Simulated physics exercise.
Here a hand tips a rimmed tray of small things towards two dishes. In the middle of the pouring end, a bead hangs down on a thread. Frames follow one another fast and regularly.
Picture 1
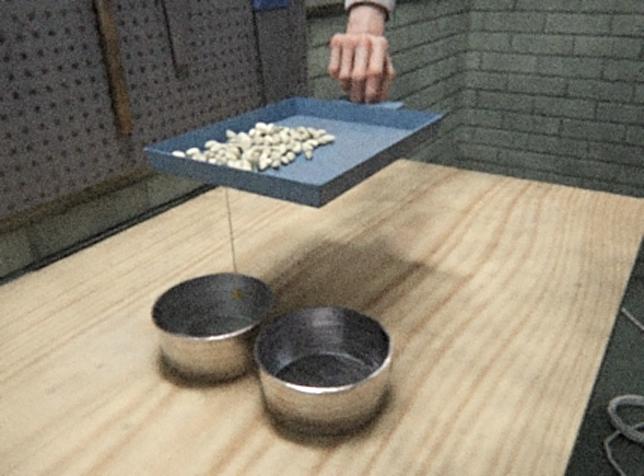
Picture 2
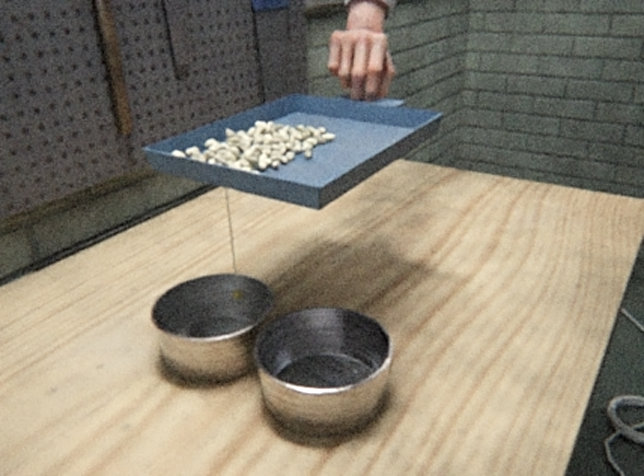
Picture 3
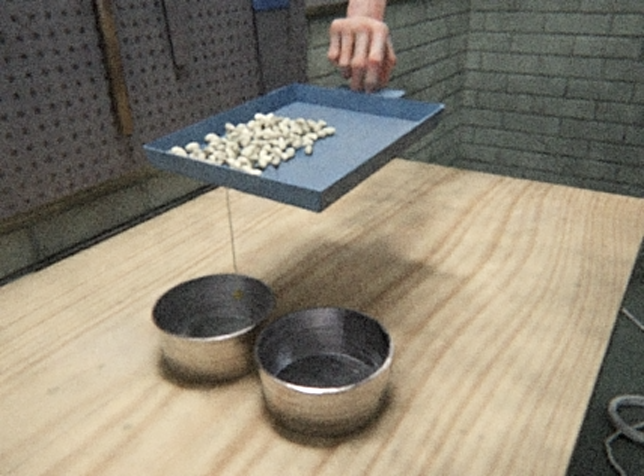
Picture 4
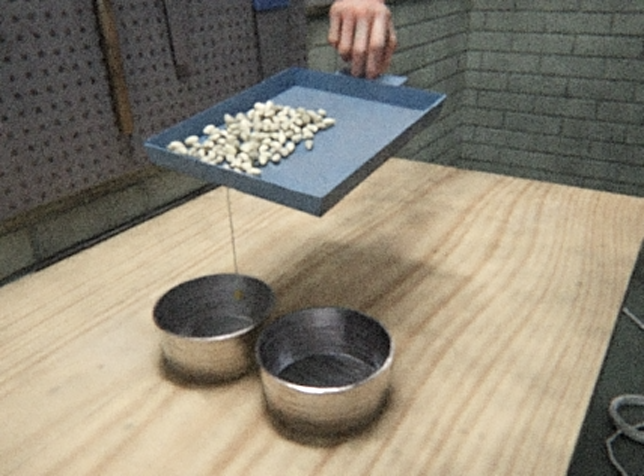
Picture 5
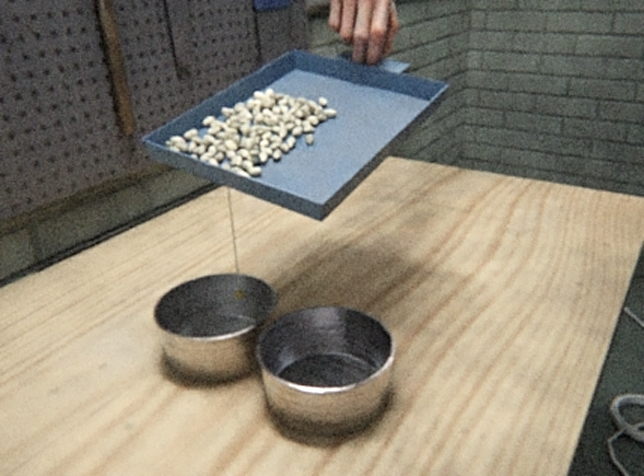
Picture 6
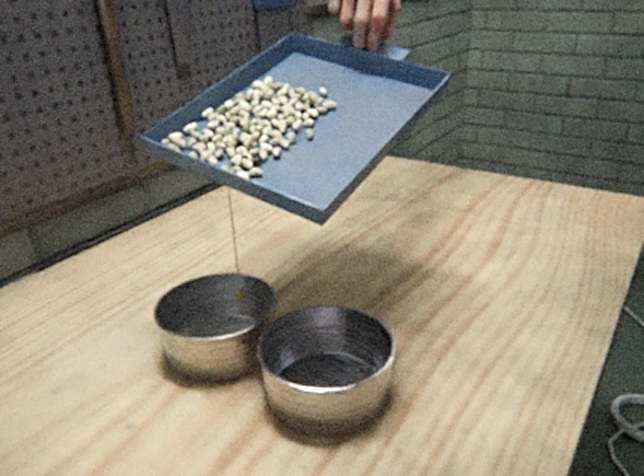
A hand raises the back of a blue tray of white beans above two metal bowls.
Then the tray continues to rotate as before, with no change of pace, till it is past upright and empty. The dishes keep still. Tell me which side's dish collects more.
The right side's.
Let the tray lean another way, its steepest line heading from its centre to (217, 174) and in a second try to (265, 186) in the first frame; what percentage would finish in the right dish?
Roughly 0 per cent, and 40 per cent.
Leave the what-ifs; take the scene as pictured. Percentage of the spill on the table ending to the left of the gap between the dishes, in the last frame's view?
It amounts to some 90 percent.
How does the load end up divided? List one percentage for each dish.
Roughly 0 in a hundred end in the left dish and roughly 80 in a hundred in the right dish.
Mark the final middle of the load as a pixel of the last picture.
It settles centred around (312, 390).
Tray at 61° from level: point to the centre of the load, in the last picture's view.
The load is centred around (280, 175).
Shortly afterwards, tray tipped steeply; all but a few on the tray; only a few in the air.
Next, tray tipped right over; the bulk on the tray; a little in the right dish; only a few in the air.
Some moments later, tray tipped past a quarter turn; the bulk in the right dish; only a few in the left dish; near a quarter outside both.
In the end, tray tipped past a quarter turn; the bulk in the right dish; only a few in the left dish; near a quarter outside both.
